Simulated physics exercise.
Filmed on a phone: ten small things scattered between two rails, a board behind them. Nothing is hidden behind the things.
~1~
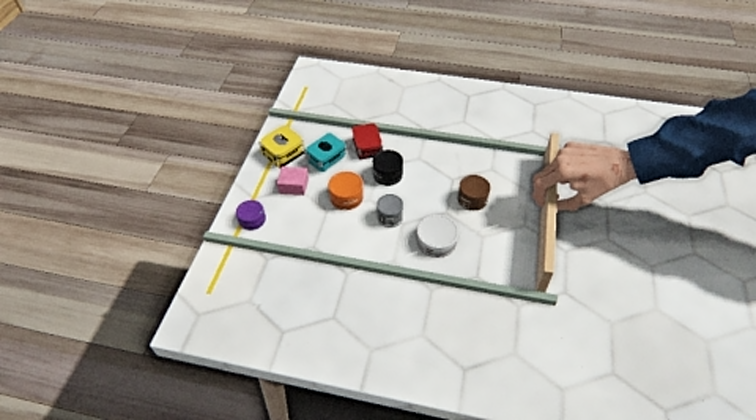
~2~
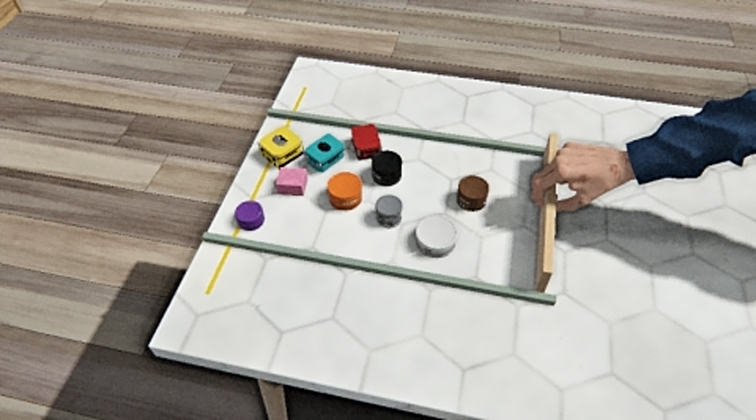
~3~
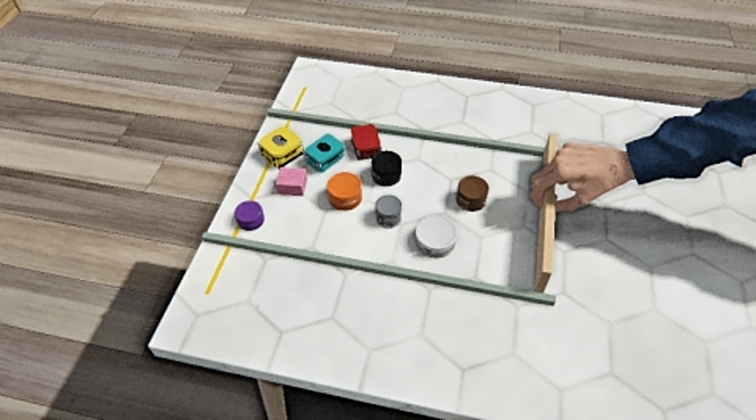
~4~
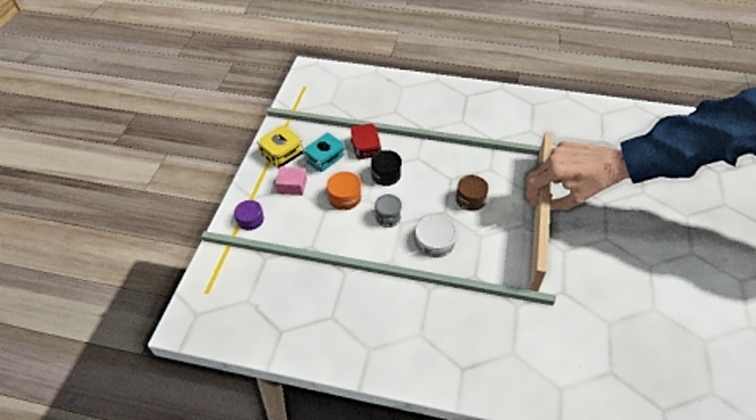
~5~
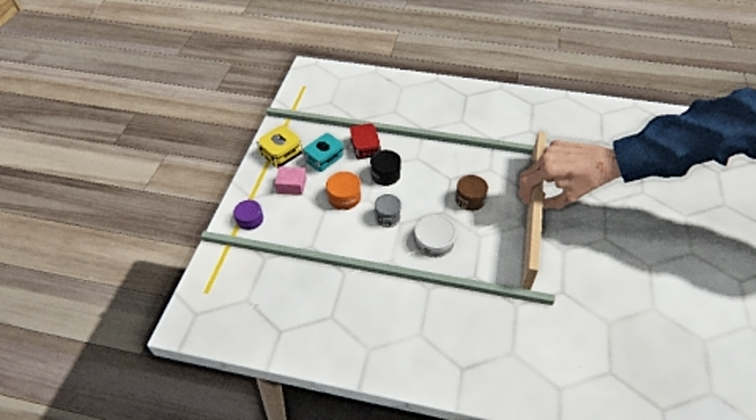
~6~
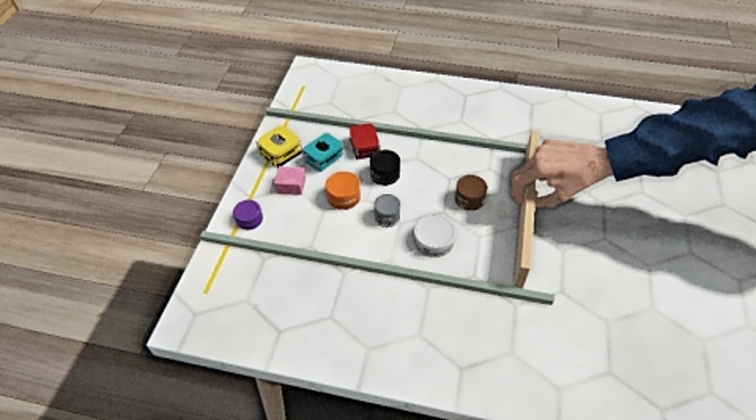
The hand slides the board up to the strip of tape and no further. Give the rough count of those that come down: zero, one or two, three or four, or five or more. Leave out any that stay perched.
In the end the number that fall off is five or more.
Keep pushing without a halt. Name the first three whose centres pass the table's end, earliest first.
In order: The yellow case, then the pink block, then the purple lid.
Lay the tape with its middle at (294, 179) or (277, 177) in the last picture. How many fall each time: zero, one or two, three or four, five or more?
The falls would be 1 or 2; three to four.
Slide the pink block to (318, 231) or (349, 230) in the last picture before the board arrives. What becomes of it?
In turn it tumbles off; is lost.
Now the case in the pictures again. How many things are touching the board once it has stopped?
In contact: 5.
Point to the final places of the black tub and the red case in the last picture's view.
The black tub stops around (259, 141); the red case around (271, 123).
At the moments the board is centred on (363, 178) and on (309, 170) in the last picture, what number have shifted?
6 and 10.
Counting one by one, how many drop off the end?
In all, 5 of them.
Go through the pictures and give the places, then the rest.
Purple lid (251, 215); yellow case (283, 147); pink block (293, 181); board (548, 208); tape (265, 174), in the first picture.
Yellow case (282, 147); red case (366, 143), in the second picture.
Pink block (292, 182); brown tub (472, 194), in the third picture.
Purple lid (249, 215); orange tub (344, 191), in the fourth picture.
Yellow case (280, 147); grey pot (388, 211), in the fifth picture.
Purple lid (248, 215); yellow case (280, 147); pink block (290, 181); board (527, 204); tape (262, 174), in the sixth picture.
Early on, none off yet; purple lid at rest near (248, 215); yellow case at rest near (280, 147); pink block at rest near (290, 181).
A while later, none off yet; purple lid at rest near (248, 215); yellow case at rest near (280, 147); pink block travelled a little near (278, 177).
Finally, the number that fall off is five or more; lost, orange tub, turquoise case, pink block, yellow case and purple lid.
